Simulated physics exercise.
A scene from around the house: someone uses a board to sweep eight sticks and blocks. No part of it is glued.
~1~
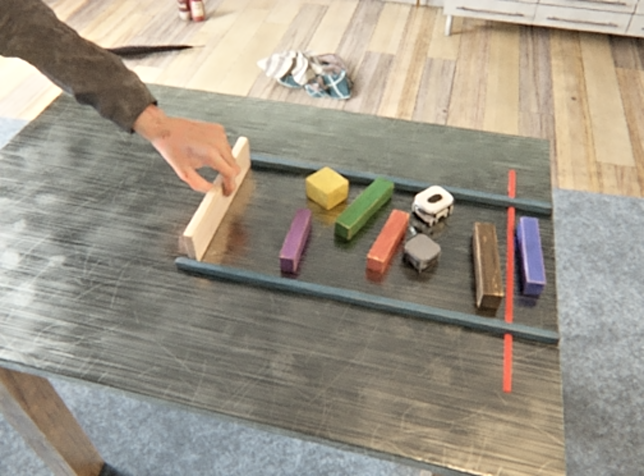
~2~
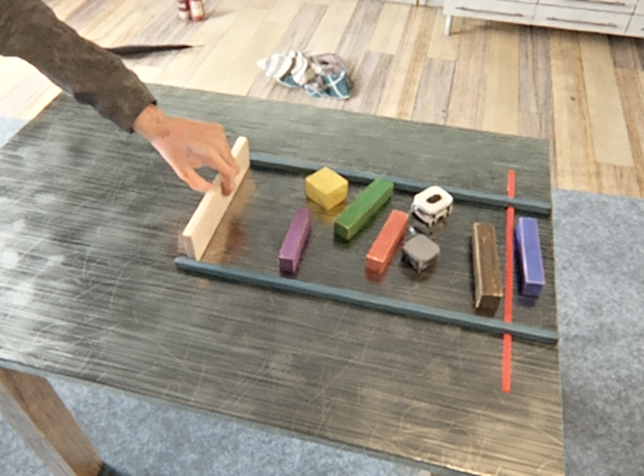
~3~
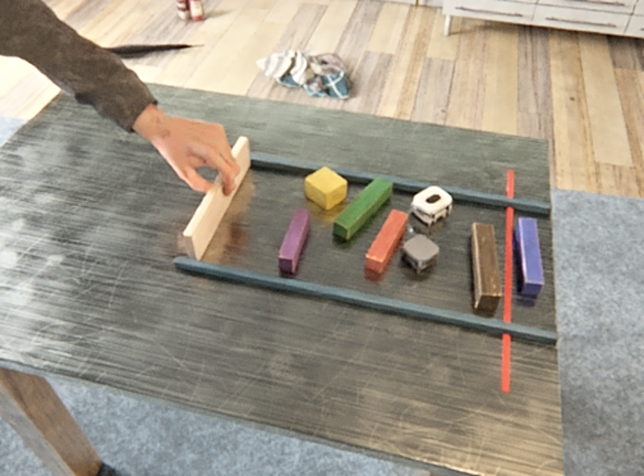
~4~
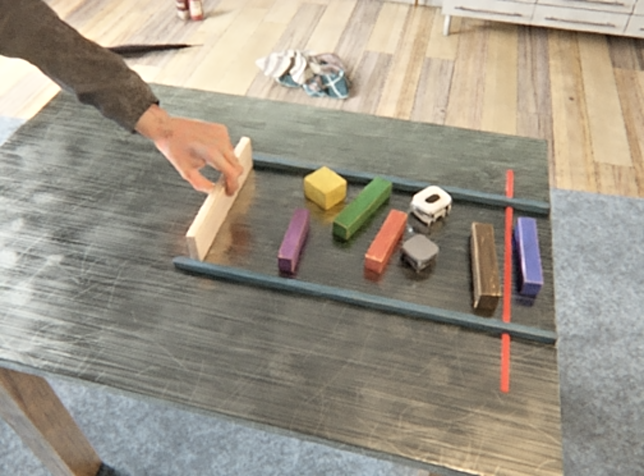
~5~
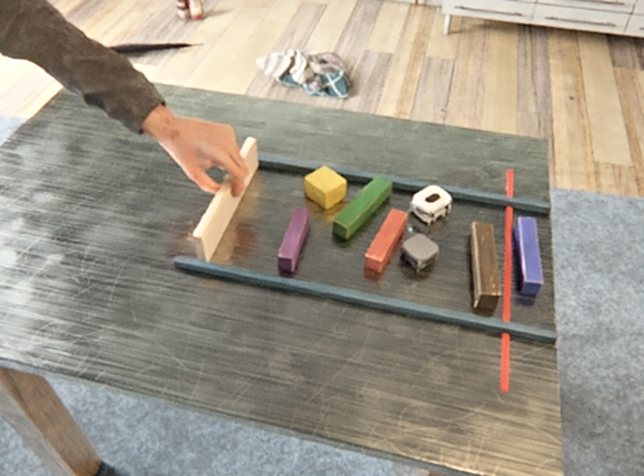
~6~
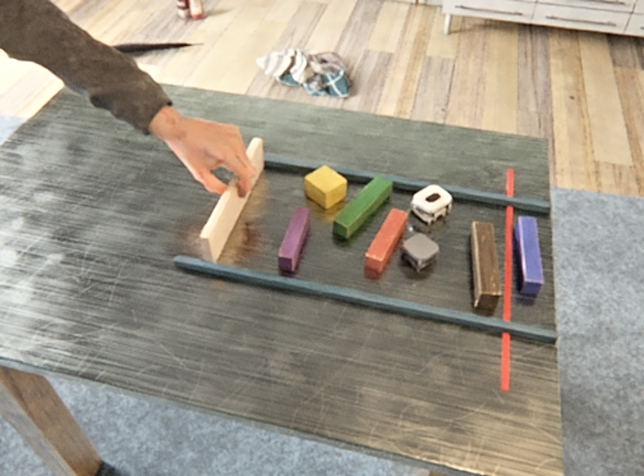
On a dark tabletop in a room with a wooden floor, a hand holds a pale board upright between two rails, left of scattered coloured blocks and a strip of red tape. The board stays nearly still at first, then the hand slides it slightly right, while the blocks remain in place.
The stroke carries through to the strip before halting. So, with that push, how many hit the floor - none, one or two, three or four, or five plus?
You'd see three or four pieces leave the end and fall.
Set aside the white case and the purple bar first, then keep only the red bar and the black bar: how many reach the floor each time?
You'd see 2 fallen, and 2 in the other try.
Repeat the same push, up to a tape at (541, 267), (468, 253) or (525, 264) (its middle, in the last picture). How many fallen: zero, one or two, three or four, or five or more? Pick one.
Five or more; one to two; five or over.
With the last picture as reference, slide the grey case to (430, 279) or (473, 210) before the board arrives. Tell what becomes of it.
Stays put; goes off the edge.
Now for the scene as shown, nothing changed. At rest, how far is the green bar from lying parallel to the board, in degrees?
Near 25 degrees.
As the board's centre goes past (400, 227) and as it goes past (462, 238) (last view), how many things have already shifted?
At the first point the count is 7, at the second it's 8.
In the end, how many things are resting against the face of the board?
Contact count: 2.
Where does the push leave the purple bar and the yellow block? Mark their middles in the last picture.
I'd put one at around (518, 279) and the other at around (533, 220).
A little later, none off yet; blue bar at rest near (528, 254); black bar at rest near (485, 263); white case at rest near (431, 205).
Next, none off yet; blue bar at rest near (530, 254); black bar shifted a little near (510, 271); white case shifted well along near (497, 221).
When it is over, the number that fall off is three or four; down, grey case, white case, black bar and blue bar.
